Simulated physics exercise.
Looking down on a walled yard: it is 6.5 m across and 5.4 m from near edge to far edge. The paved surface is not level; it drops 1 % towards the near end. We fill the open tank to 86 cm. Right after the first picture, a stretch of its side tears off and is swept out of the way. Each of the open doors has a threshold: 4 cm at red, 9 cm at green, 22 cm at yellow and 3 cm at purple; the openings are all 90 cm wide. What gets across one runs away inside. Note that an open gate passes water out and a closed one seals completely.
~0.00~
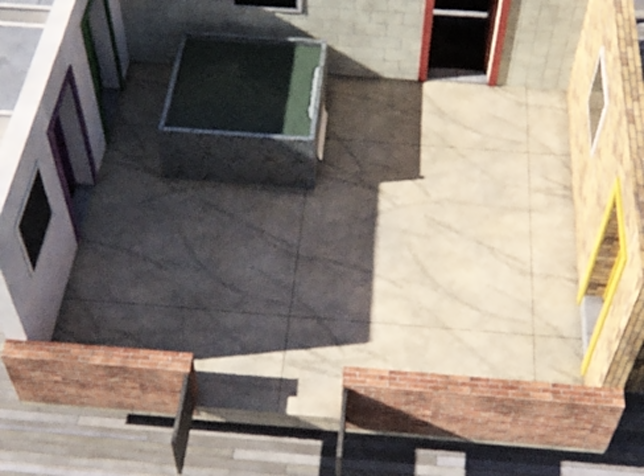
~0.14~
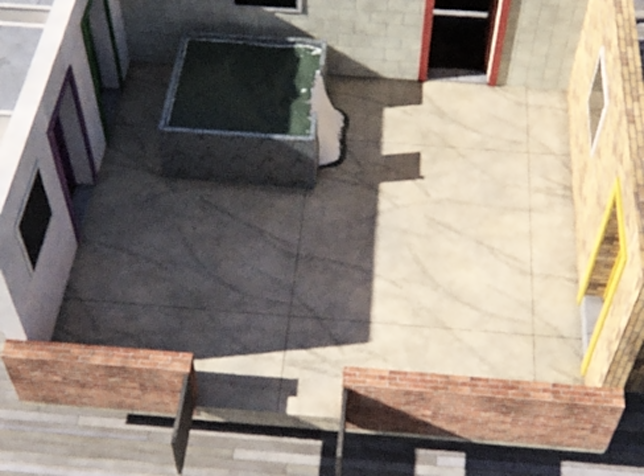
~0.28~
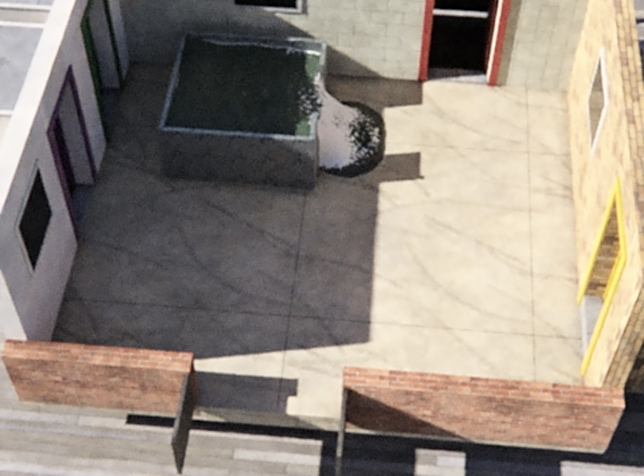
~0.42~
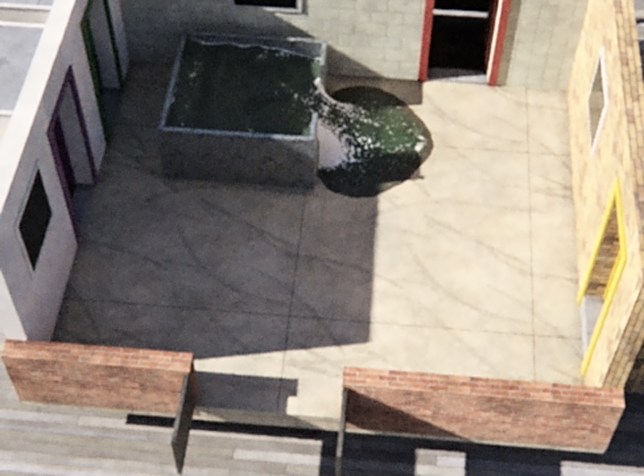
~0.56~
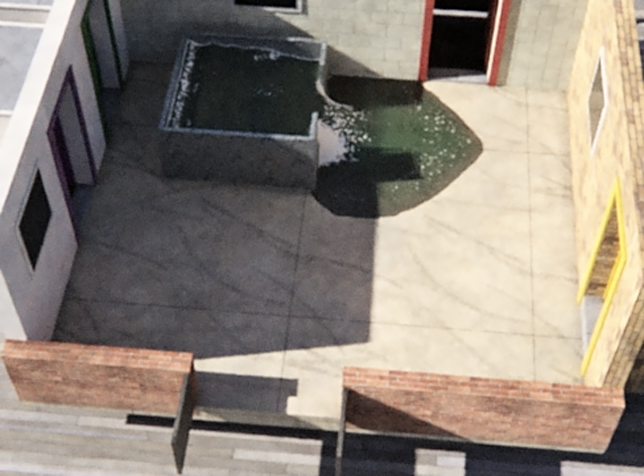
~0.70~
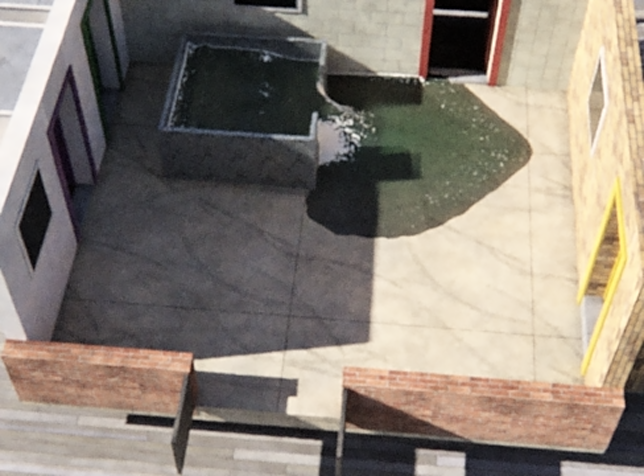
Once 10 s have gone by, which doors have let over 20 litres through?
Red door: Past the set amount; green door: Under the set amount; yellow door: Under the set amount; purple door: Past the set amount.
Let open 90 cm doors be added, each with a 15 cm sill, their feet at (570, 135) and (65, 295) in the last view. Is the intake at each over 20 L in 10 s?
In the order given, higher then lower.
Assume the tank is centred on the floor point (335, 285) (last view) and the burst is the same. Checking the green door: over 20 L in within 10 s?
In that case green comes out short of the limit.
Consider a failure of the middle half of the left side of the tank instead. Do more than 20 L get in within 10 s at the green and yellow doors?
At the green door the limit is surpassed; at the yellow door it is not exceeded.
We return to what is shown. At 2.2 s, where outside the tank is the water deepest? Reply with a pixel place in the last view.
Roughly at pixel (559, 97).
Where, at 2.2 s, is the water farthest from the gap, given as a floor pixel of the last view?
Location: Approx. (576, 419) in the last view.
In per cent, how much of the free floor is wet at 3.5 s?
I'd say around 45 % is wet.
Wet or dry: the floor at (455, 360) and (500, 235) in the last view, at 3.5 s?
Soaked, soaked.
After 1.4 s water covers 35 % of the floor and is deepest (48 cm) near (559, 97); red door 16 cm at the sill, 19 L in, green door not reached, yellow door not reached, purple door not reached.
After 2.2 s water covers 40 % of the floor and is deepest (42 cm) near (559, 97); red door 12 cm at the sill, 62 L in, green door not reached, yellow door 16 cm at the sill, 0 L in, purple door not reached.
After 3.5 s water covers 45 % of the floor and is deepest (29 cm) near (576, 419); red door 14 cm at the sill, 104 L in, green door not reached, yellow door 12 cm at the sill, 0 L in, purple door not reached.
After 6.0 s water covers 80 % of the floor and is deepest (22 cm) near (573, 365); red door 11 cm at the sill, 193 L in, green door not reached, yellow door 18 cm at the sill, 1 L in, purple door not reached.
After 10.0 s water covers 95 % of the floor and is deepest (14 cm) near (42, 375); red door 6 cm at the sill, 254 L in, green door 6 cm at the sill, 0 L in, yellow door 12 cm at the sill, 1 L in, purple door 10 cm at the sill, 41 L in.
